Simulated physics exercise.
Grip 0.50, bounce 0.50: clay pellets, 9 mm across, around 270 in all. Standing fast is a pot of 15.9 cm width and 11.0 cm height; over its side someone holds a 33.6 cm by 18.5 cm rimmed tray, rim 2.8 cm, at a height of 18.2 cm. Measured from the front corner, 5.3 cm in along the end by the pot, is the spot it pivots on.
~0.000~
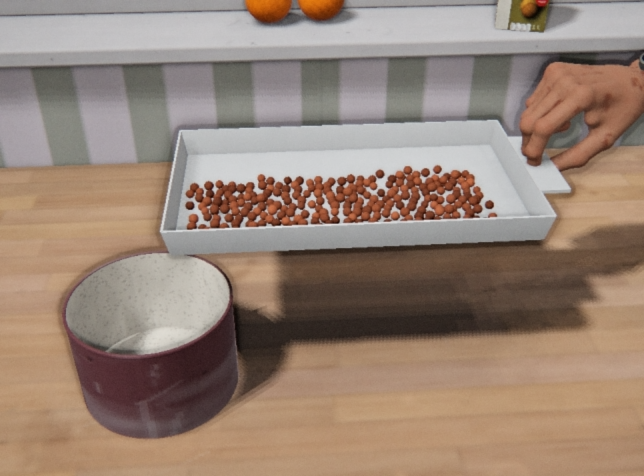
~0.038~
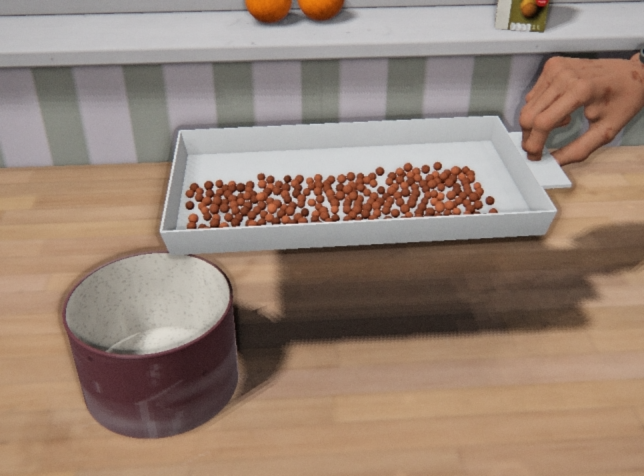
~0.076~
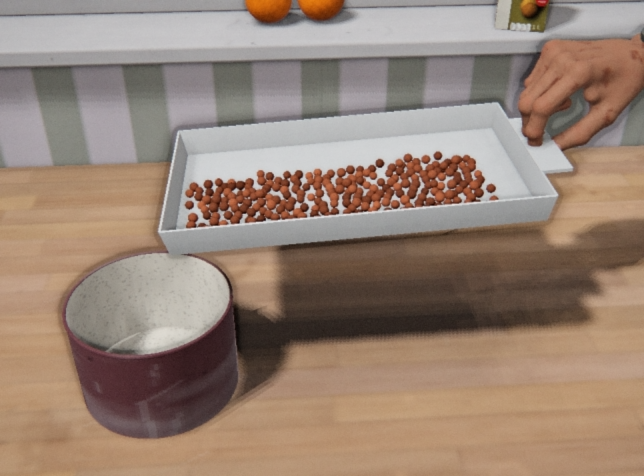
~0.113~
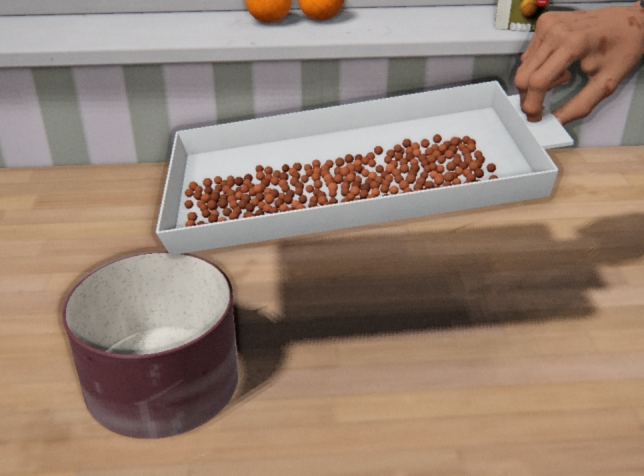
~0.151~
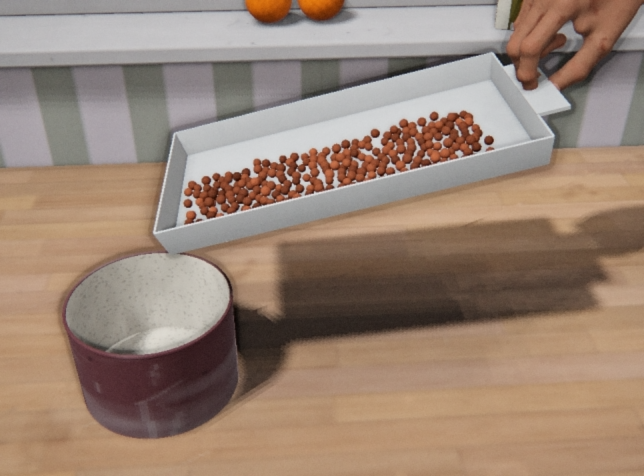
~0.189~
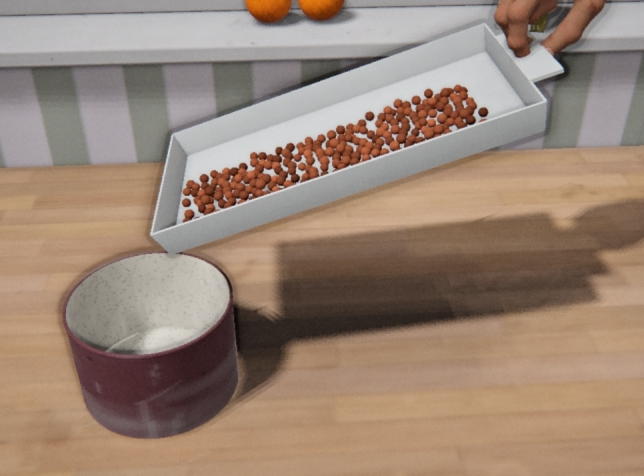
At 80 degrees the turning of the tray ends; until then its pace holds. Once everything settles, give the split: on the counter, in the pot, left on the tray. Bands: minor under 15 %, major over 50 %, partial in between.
Counter: Partial, pot: Partial, tray: Partial.
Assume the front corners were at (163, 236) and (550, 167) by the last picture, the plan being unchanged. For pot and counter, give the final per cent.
Pot 75, counter 0.
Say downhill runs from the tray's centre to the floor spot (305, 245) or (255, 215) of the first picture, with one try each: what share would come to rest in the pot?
Approximately 30 percent, then 65 percent.
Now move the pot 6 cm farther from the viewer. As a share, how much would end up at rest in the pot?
45 %.
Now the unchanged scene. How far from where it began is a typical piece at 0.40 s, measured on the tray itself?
3 cm.
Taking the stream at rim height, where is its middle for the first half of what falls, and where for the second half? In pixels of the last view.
It passes about (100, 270) first and (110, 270) afterwards.
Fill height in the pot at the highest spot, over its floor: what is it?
Roughly 1.5 cm up.
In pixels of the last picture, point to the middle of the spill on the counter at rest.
Look close to (28, 308) in the last picture.
After 0.40 s, tilt 50 degrees; the tray holds 100 %, the pot 0 %.
After 0.54 s, tilt 71 degrees; the tray holds 100 %, the pot 0 %.
After 0.81 s, tilt 80 degrees; the tray holds 40 %, the pot 20 %.
In the end, at 1.7 s, counter 35 %, pot 30 %, tray 35 %.
